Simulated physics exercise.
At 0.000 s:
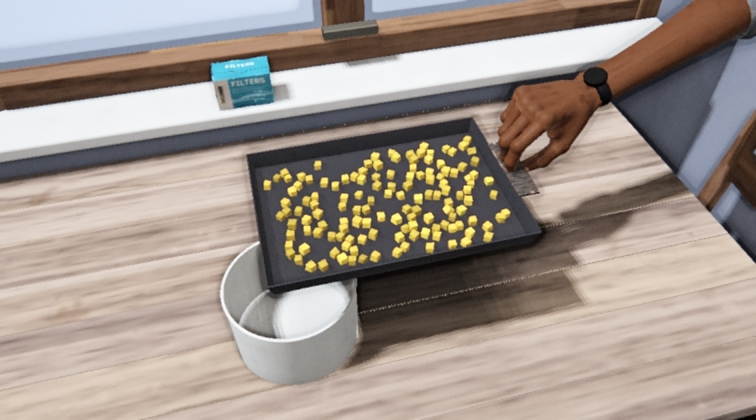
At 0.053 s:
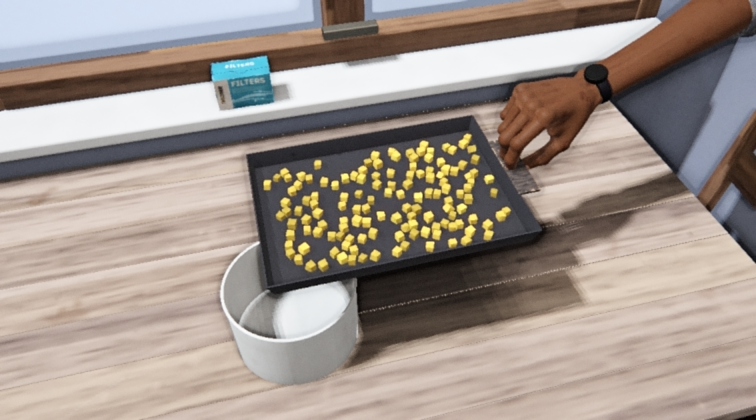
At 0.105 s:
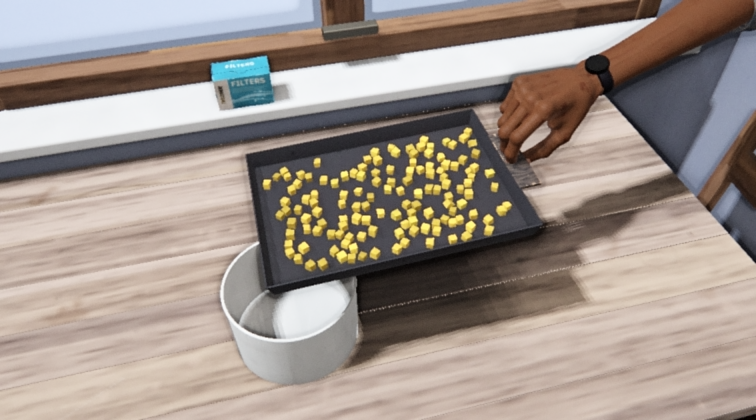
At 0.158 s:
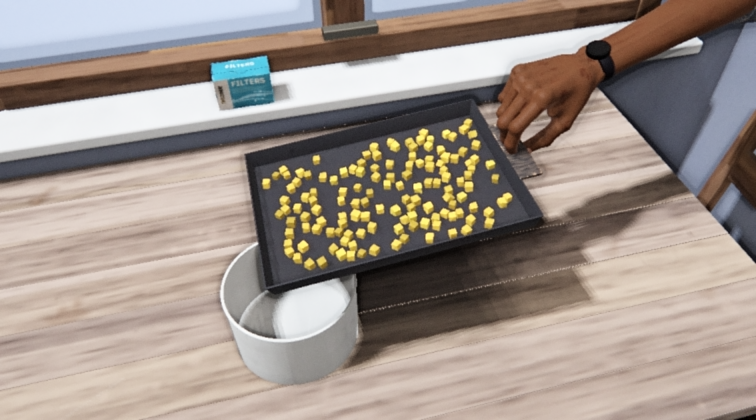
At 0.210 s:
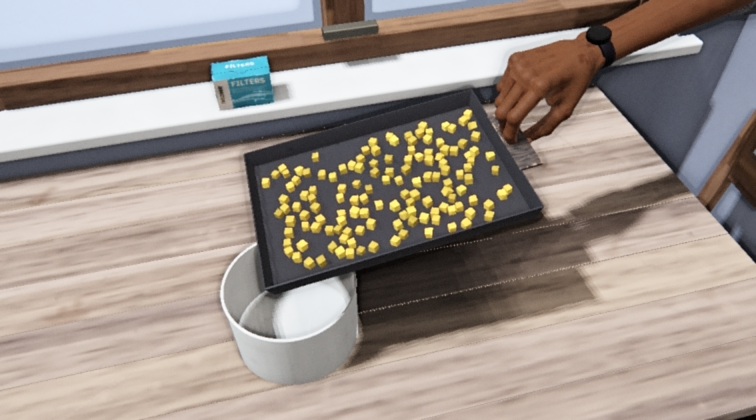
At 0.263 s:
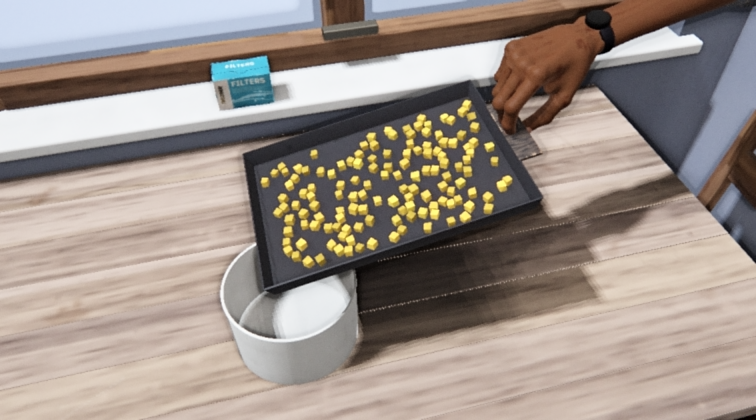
A pale wooden tabletop beside a brown-framed window with a white sill is seen from above at an angle, the view staying still. A dark tray scattered with small yellow cheese cubes rests partly over a round white pot at lower left, with a teal-and-white box on the sill behind. A hand wearing a black watch gradually raises the tray's right side, tilting it slightly toward the pot.
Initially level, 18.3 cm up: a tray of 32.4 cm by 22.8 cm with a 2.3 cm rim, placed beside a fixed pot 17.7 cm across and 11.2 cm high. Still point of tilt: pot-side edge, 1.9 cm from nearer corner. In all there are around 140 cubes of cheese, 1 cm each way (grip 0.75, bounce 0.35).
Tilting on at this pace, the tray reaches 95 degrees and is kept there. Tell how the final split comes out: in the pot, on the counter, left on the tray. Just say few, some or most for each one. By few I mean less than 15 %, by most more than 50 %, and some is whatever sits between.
I would say pot some, counter most, tray few.
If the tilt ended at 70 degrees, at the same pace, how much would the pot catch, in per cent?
It would be near 5 per cent.
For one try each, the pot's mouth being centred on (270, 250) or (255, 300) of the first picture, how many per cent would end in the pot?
30 % and 70 %.
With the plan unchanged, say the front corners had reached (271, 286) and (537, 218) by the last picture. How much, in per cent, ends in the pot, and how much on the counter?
Pot 0, counter 100.
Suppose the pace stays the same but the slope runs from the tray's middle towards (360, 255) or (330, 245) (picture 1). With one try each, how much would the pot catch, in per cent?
I'd put it at about 0 per cent for the first tilt and about 0 per cent for the second.
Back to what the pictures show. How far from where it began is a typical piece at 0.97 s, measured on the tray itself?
Roughly 13 cm.
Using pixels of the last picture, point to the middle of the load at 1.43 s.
The load's centre is near (249, 247) at that time.
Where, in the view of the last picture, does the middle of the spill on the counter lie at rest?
Centre of spill: Around pixel (137, 368).
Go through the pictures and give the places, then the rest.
In the first frame, tray tilt 0 degrees, front corners at (272, 282) and (534, 229); middle of the pieces at (388, 194); pot at (289, 283).
In the second frame, tray tilt 1 degrees, front corners at (272, 282) and (534, 227); middle of the pieces at (388, 193).
In the third frame, tray tilt 3 degrees, front corners at (271, 282) and (535, 221); middle of the pieces at (388, 190).
In the fourth frame, tray tilt 5 degrees, front corners at (270, 283) and (536, 213), lowest corner left front; middle of the pieces at (387, 185).
In the fifth frame, tray tilt 8 degrees, front corners at (269, 283) and (536, 204), lowest corner left front; middle of the pieces at (386, 180).
In the sixth frame, tray tilt 11 degrees, front corners at (268, 283) and (536, 195), lowest corner left front; middle of the pieces at (385, 176); pot at (289, 283). The tray's pace is about 55 degrees a second.
Then, at 0.97 s, tilt 51 degrees; the tray holds 100 %, the pot 0 %.
Then, at 1.43 s, tilt 76 degrees; the tray holds 55 %, the pot 5 %.
Then, at 1.98 s, tilt 95 degrees; the tray holds 35 %, the pot 10 %.
In the end, at 3.3 s, pot 30 %, counter 65 %, tray 0 %.
